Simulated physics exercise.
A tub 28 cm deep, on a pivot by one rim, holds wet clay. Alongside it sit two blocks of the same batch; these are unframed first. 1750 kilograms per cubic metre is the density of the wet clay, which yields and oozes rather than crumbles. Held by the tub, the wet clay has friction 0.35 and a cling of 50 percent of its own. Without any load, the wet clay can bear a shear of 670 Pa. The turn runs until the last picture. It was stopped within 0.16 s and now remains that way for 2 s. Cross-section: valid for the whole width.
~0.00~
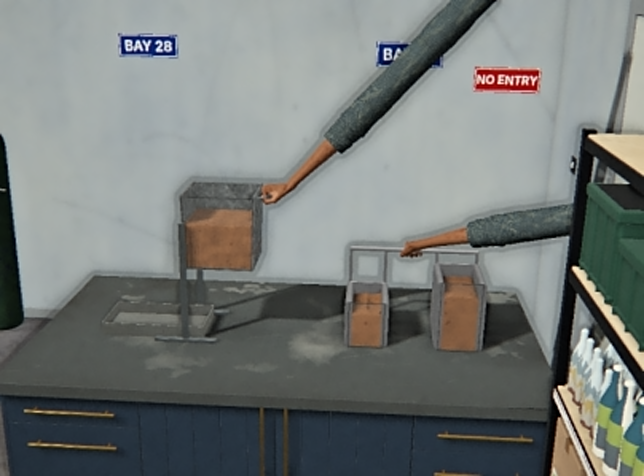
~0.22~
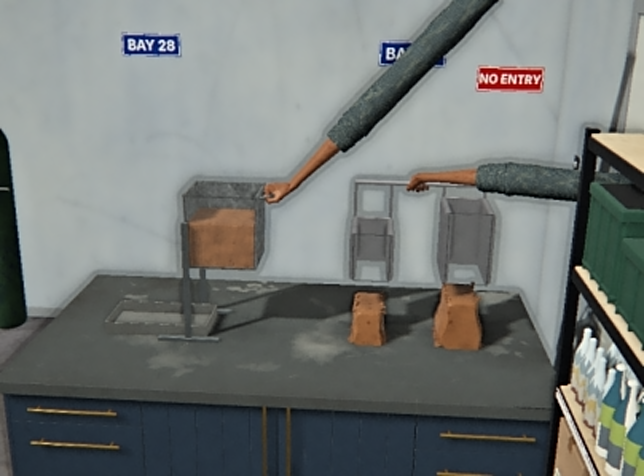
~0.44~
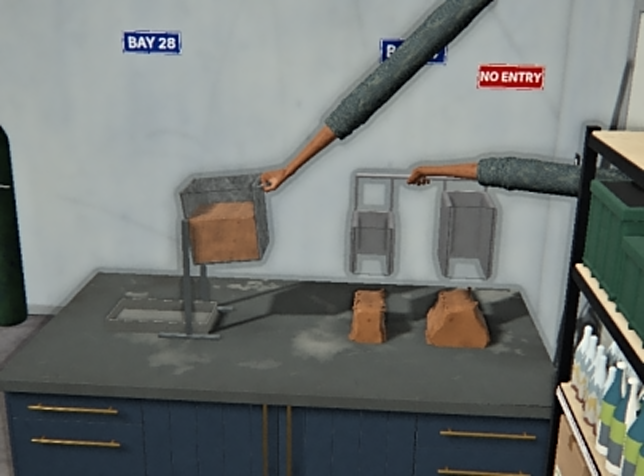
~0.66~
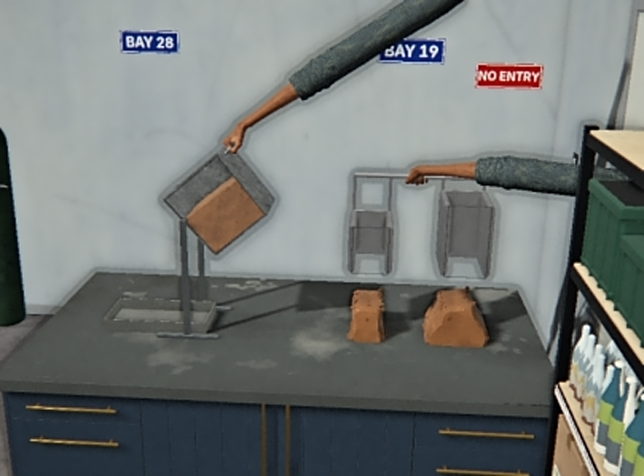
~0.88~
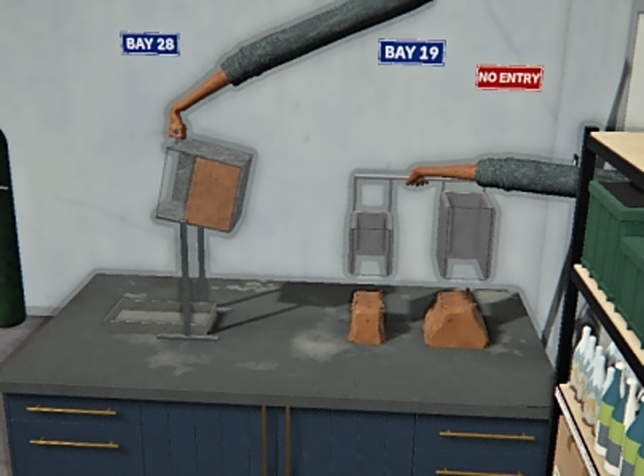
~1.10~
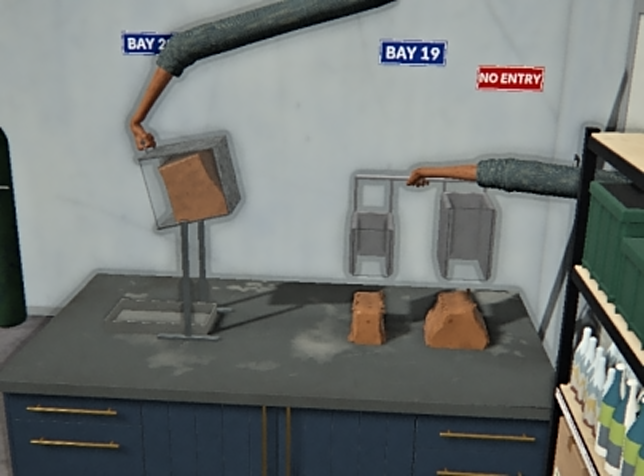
A hand swings a see-through tub of brown clay over leftward on its stand after another lifts two moulds off slumping blocks.
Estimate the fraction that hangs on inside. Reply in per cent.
I would say roughly 49 per cent.
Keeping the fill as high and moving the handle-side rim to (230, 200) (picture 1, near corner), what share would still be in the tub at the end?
Near 100 per cent.
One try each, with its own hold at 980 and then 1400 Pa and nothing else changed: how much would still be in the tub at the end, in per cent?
45 %, then 50 %.
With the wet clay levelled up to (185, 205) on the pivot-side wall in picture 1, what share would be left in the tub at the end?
Then roughly 35 %.
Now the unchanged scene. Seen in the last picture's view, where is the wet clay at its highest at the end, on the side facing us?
Roughly at pixel (199, 193).
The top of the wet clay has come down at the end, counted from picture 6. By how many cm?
14 cm or so.
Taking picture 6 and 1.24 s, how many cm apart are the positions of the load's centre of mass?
Looks like around 8 cm to me.
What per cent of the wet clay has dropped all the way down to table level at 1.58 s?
At that moment, near 40 % is down.
After 1.24 s, the tub is at 103 degrees and holds 91 %.
After 1.41 s, the tub is at 103 degrees and holds 51 %.
After 1.58 s, the tub is at 103 degrees and holds 49 %.
After 1.75 s, the tub is at 103 degrees and holds 49 %.
After 3.10 s, the tub is at 103 degrees and holds 49 %.
